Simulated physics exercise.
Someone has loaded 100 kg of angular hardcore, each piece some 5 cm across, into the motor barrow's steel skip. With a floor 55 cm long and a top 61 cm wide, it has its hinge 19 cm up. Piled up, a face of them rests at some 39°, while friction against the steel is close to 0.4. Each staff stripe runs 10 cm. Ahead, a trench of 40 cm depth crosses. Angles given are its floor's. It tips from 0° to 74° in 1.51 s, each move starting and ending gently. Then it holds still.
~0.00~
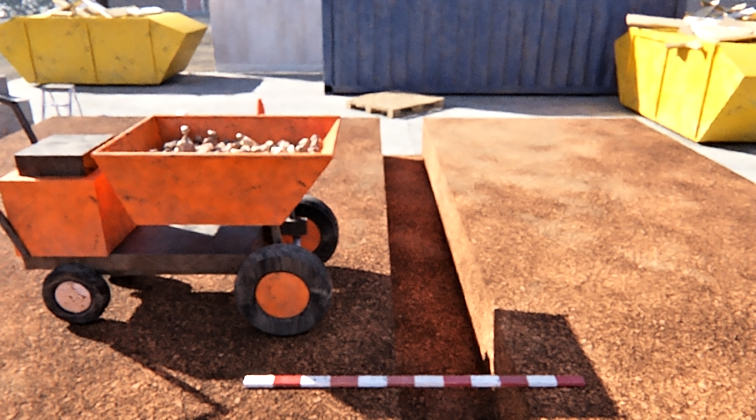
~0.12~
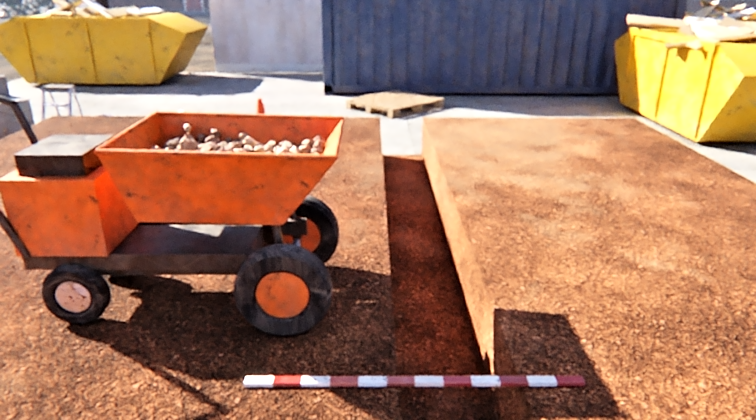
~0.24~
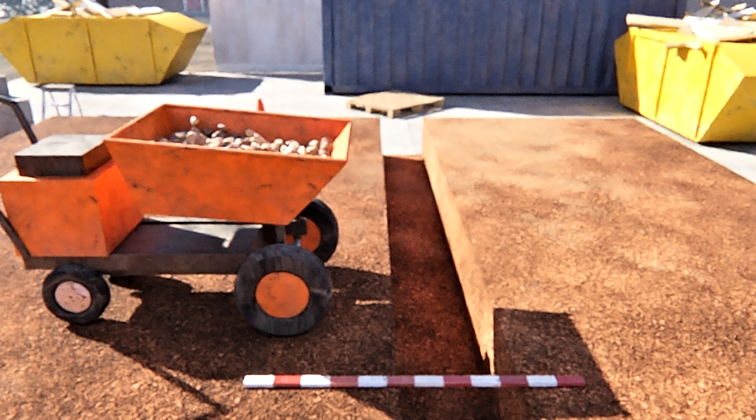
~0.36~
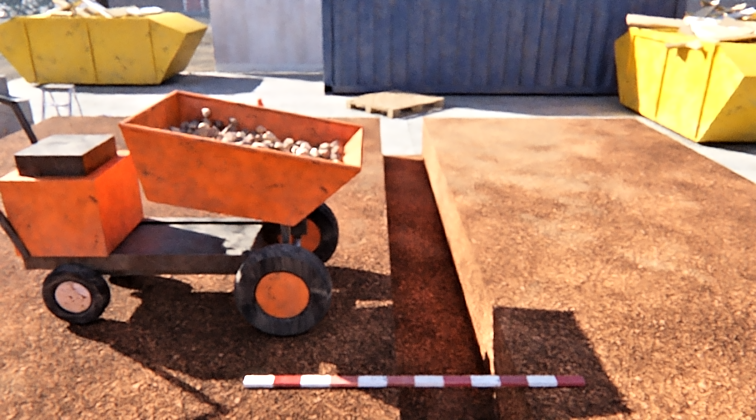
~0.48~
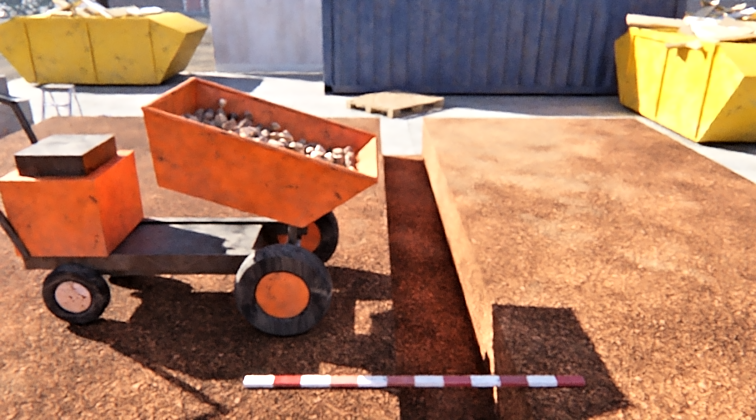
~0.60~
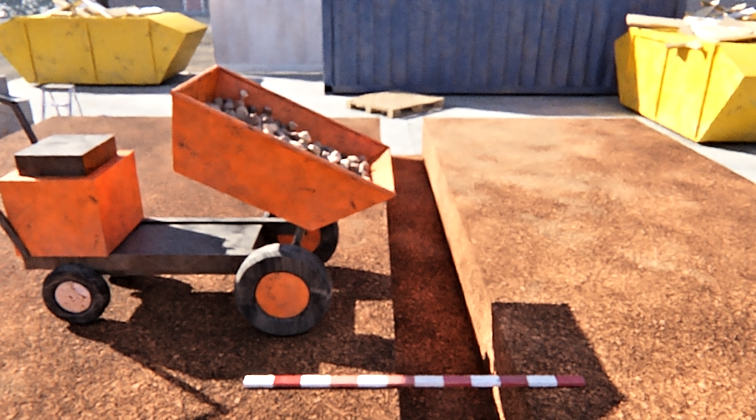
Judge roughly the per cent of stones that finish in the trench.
An estimated 95 per cent finish in the trench.
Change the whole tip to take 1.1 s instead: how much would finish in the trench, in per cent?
I'd put it at some 95 in a hundred.
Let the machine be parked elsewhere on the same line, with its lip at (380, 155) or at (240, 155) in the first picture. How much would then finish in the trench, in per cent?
First place: Near 60%; second place: Near 60%.
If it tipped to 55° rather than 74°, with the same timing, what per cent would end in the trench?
It comes out at about 0 percent.
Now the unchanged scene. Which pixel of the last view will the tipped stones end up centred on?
Look at roughly (450, 357).
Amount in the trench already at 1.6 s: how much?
About 20%.
After 1.1 s the floor is at 62°; 100 % in the skip; the foremost stones are at (417, 246).
After 1.6 s the floor is at 74°; 82 % in the skip, 18 % in the trench; the foremost stones are at (487, 308).
After 2.0 s the floor is at 74°; 43 % in the skip, 55 % in the trench, 2 % past the trench; the foremost stones are at (533, 314).
After 3.9 s the floor is at 74°; 3 % in the skip, 95 % in the trench, 2 % past the trench; the foremost stones are at (542, 311).
